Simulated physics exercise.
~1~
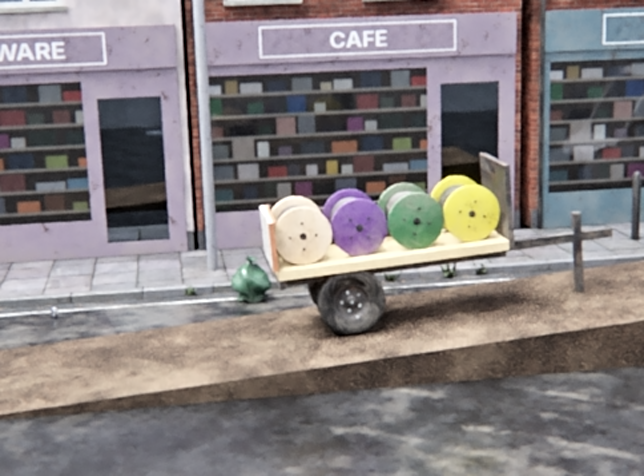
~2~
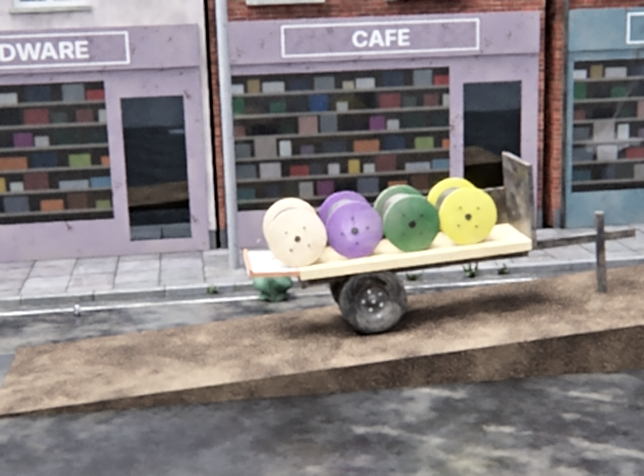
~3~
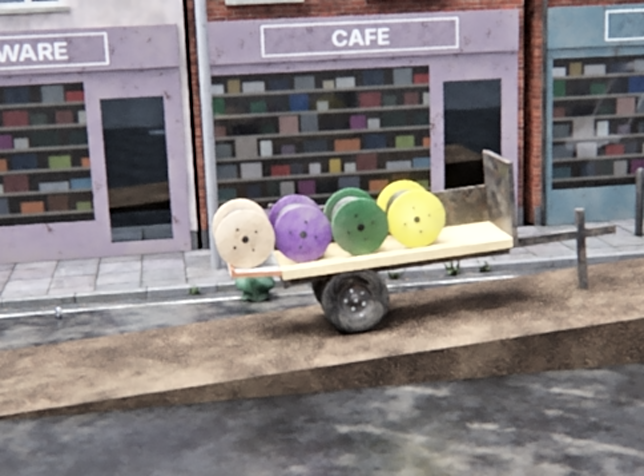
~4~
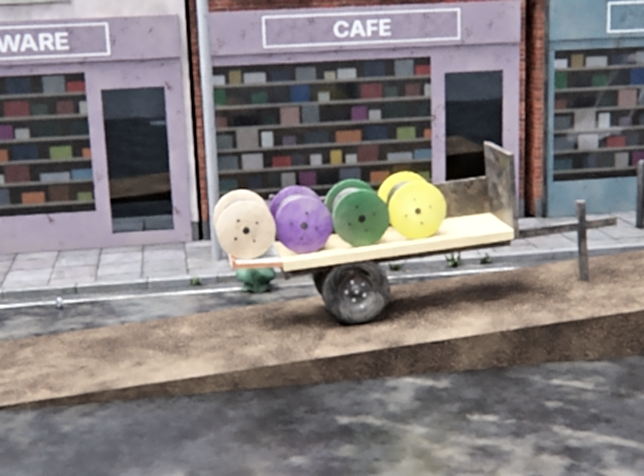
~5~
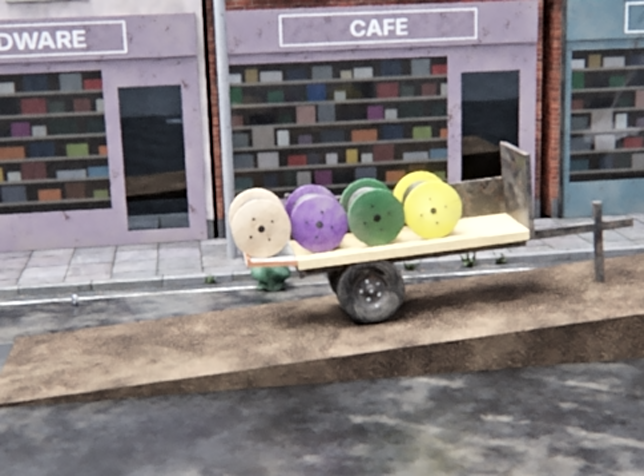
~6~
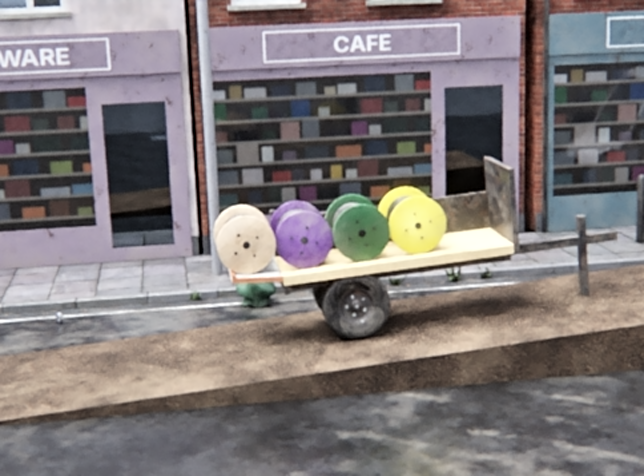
A flatbed trailer stands on a sloping ramp of bare earth, seen from the side by a slightly swaying camera, with a purple cafe front and other shops across the street behind it. Four cable reels sit in a row on its pale bed, cream at the left, then purple, green and yellow. The gate at the left, low end drops open, and the reels roll a short way left together. The cream reel stops at the lowered gate with the others close behind it. All four then stay still, and none falls off.
